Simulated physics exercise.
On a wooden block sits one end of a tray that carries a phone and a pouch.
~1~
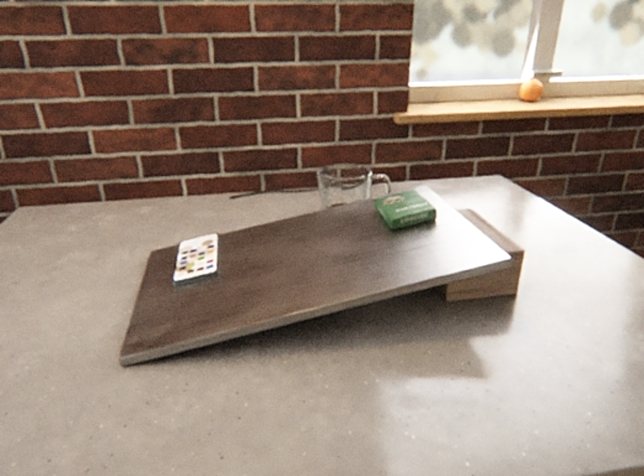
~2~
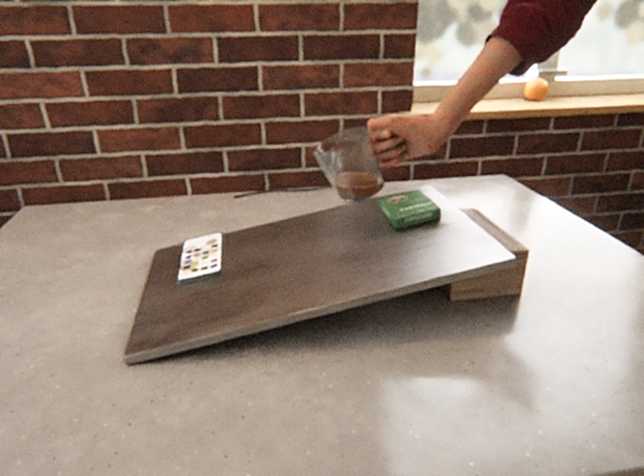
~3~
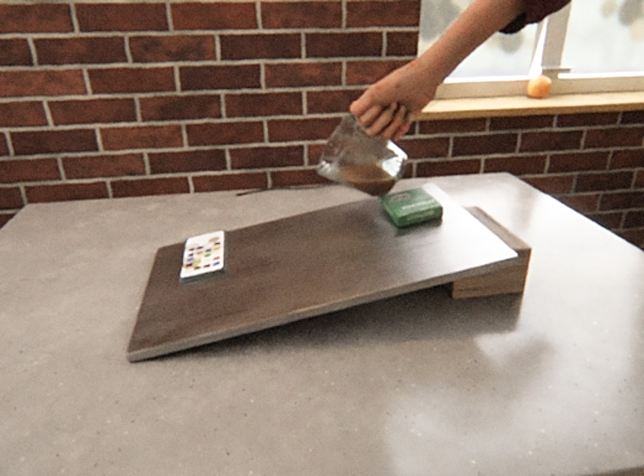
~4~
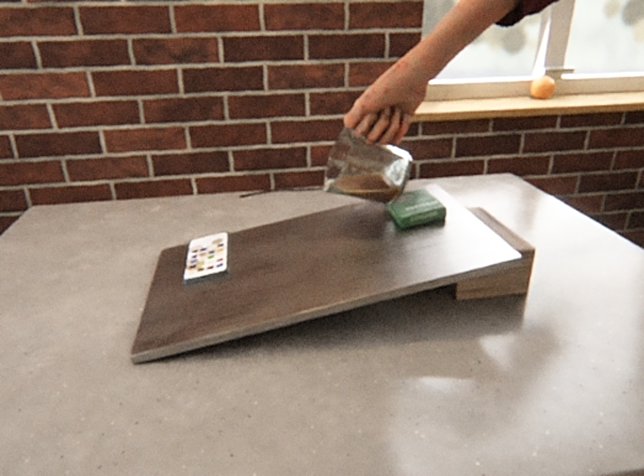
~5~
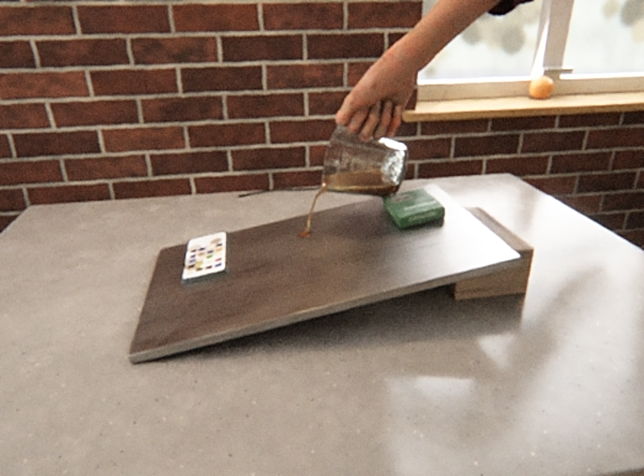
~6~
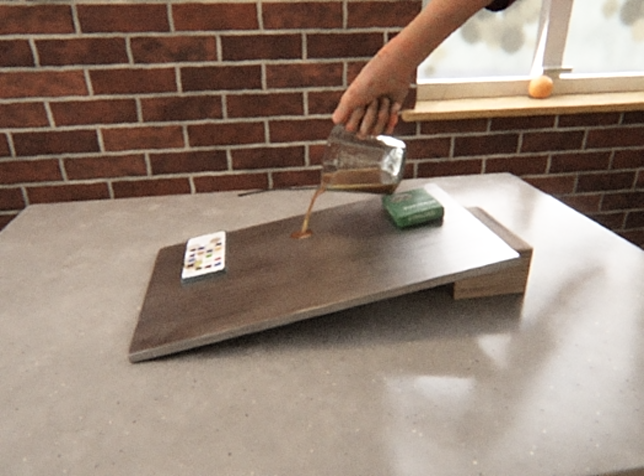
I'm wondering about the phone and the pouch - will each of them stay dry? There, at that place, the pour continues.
Going one by one: Phone: It will get wet, pouch: It will stay dry.
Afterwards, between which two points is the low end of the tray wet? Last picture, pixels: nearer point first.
Wet span: (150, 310) to (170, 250).
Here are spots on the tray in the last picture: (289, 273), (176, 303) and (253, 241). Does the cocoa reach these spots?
I'd call the first one safe, the middle one covered and the final one covered.
Soon after, it runs down to the left; the phone is wet; the pouch is dry.
Later, it runs down to the left and off the end; the phone is wet; the pouch is dry.
In the end, it runs down to the left and off the end; the phone is wet; the pouch is dry.
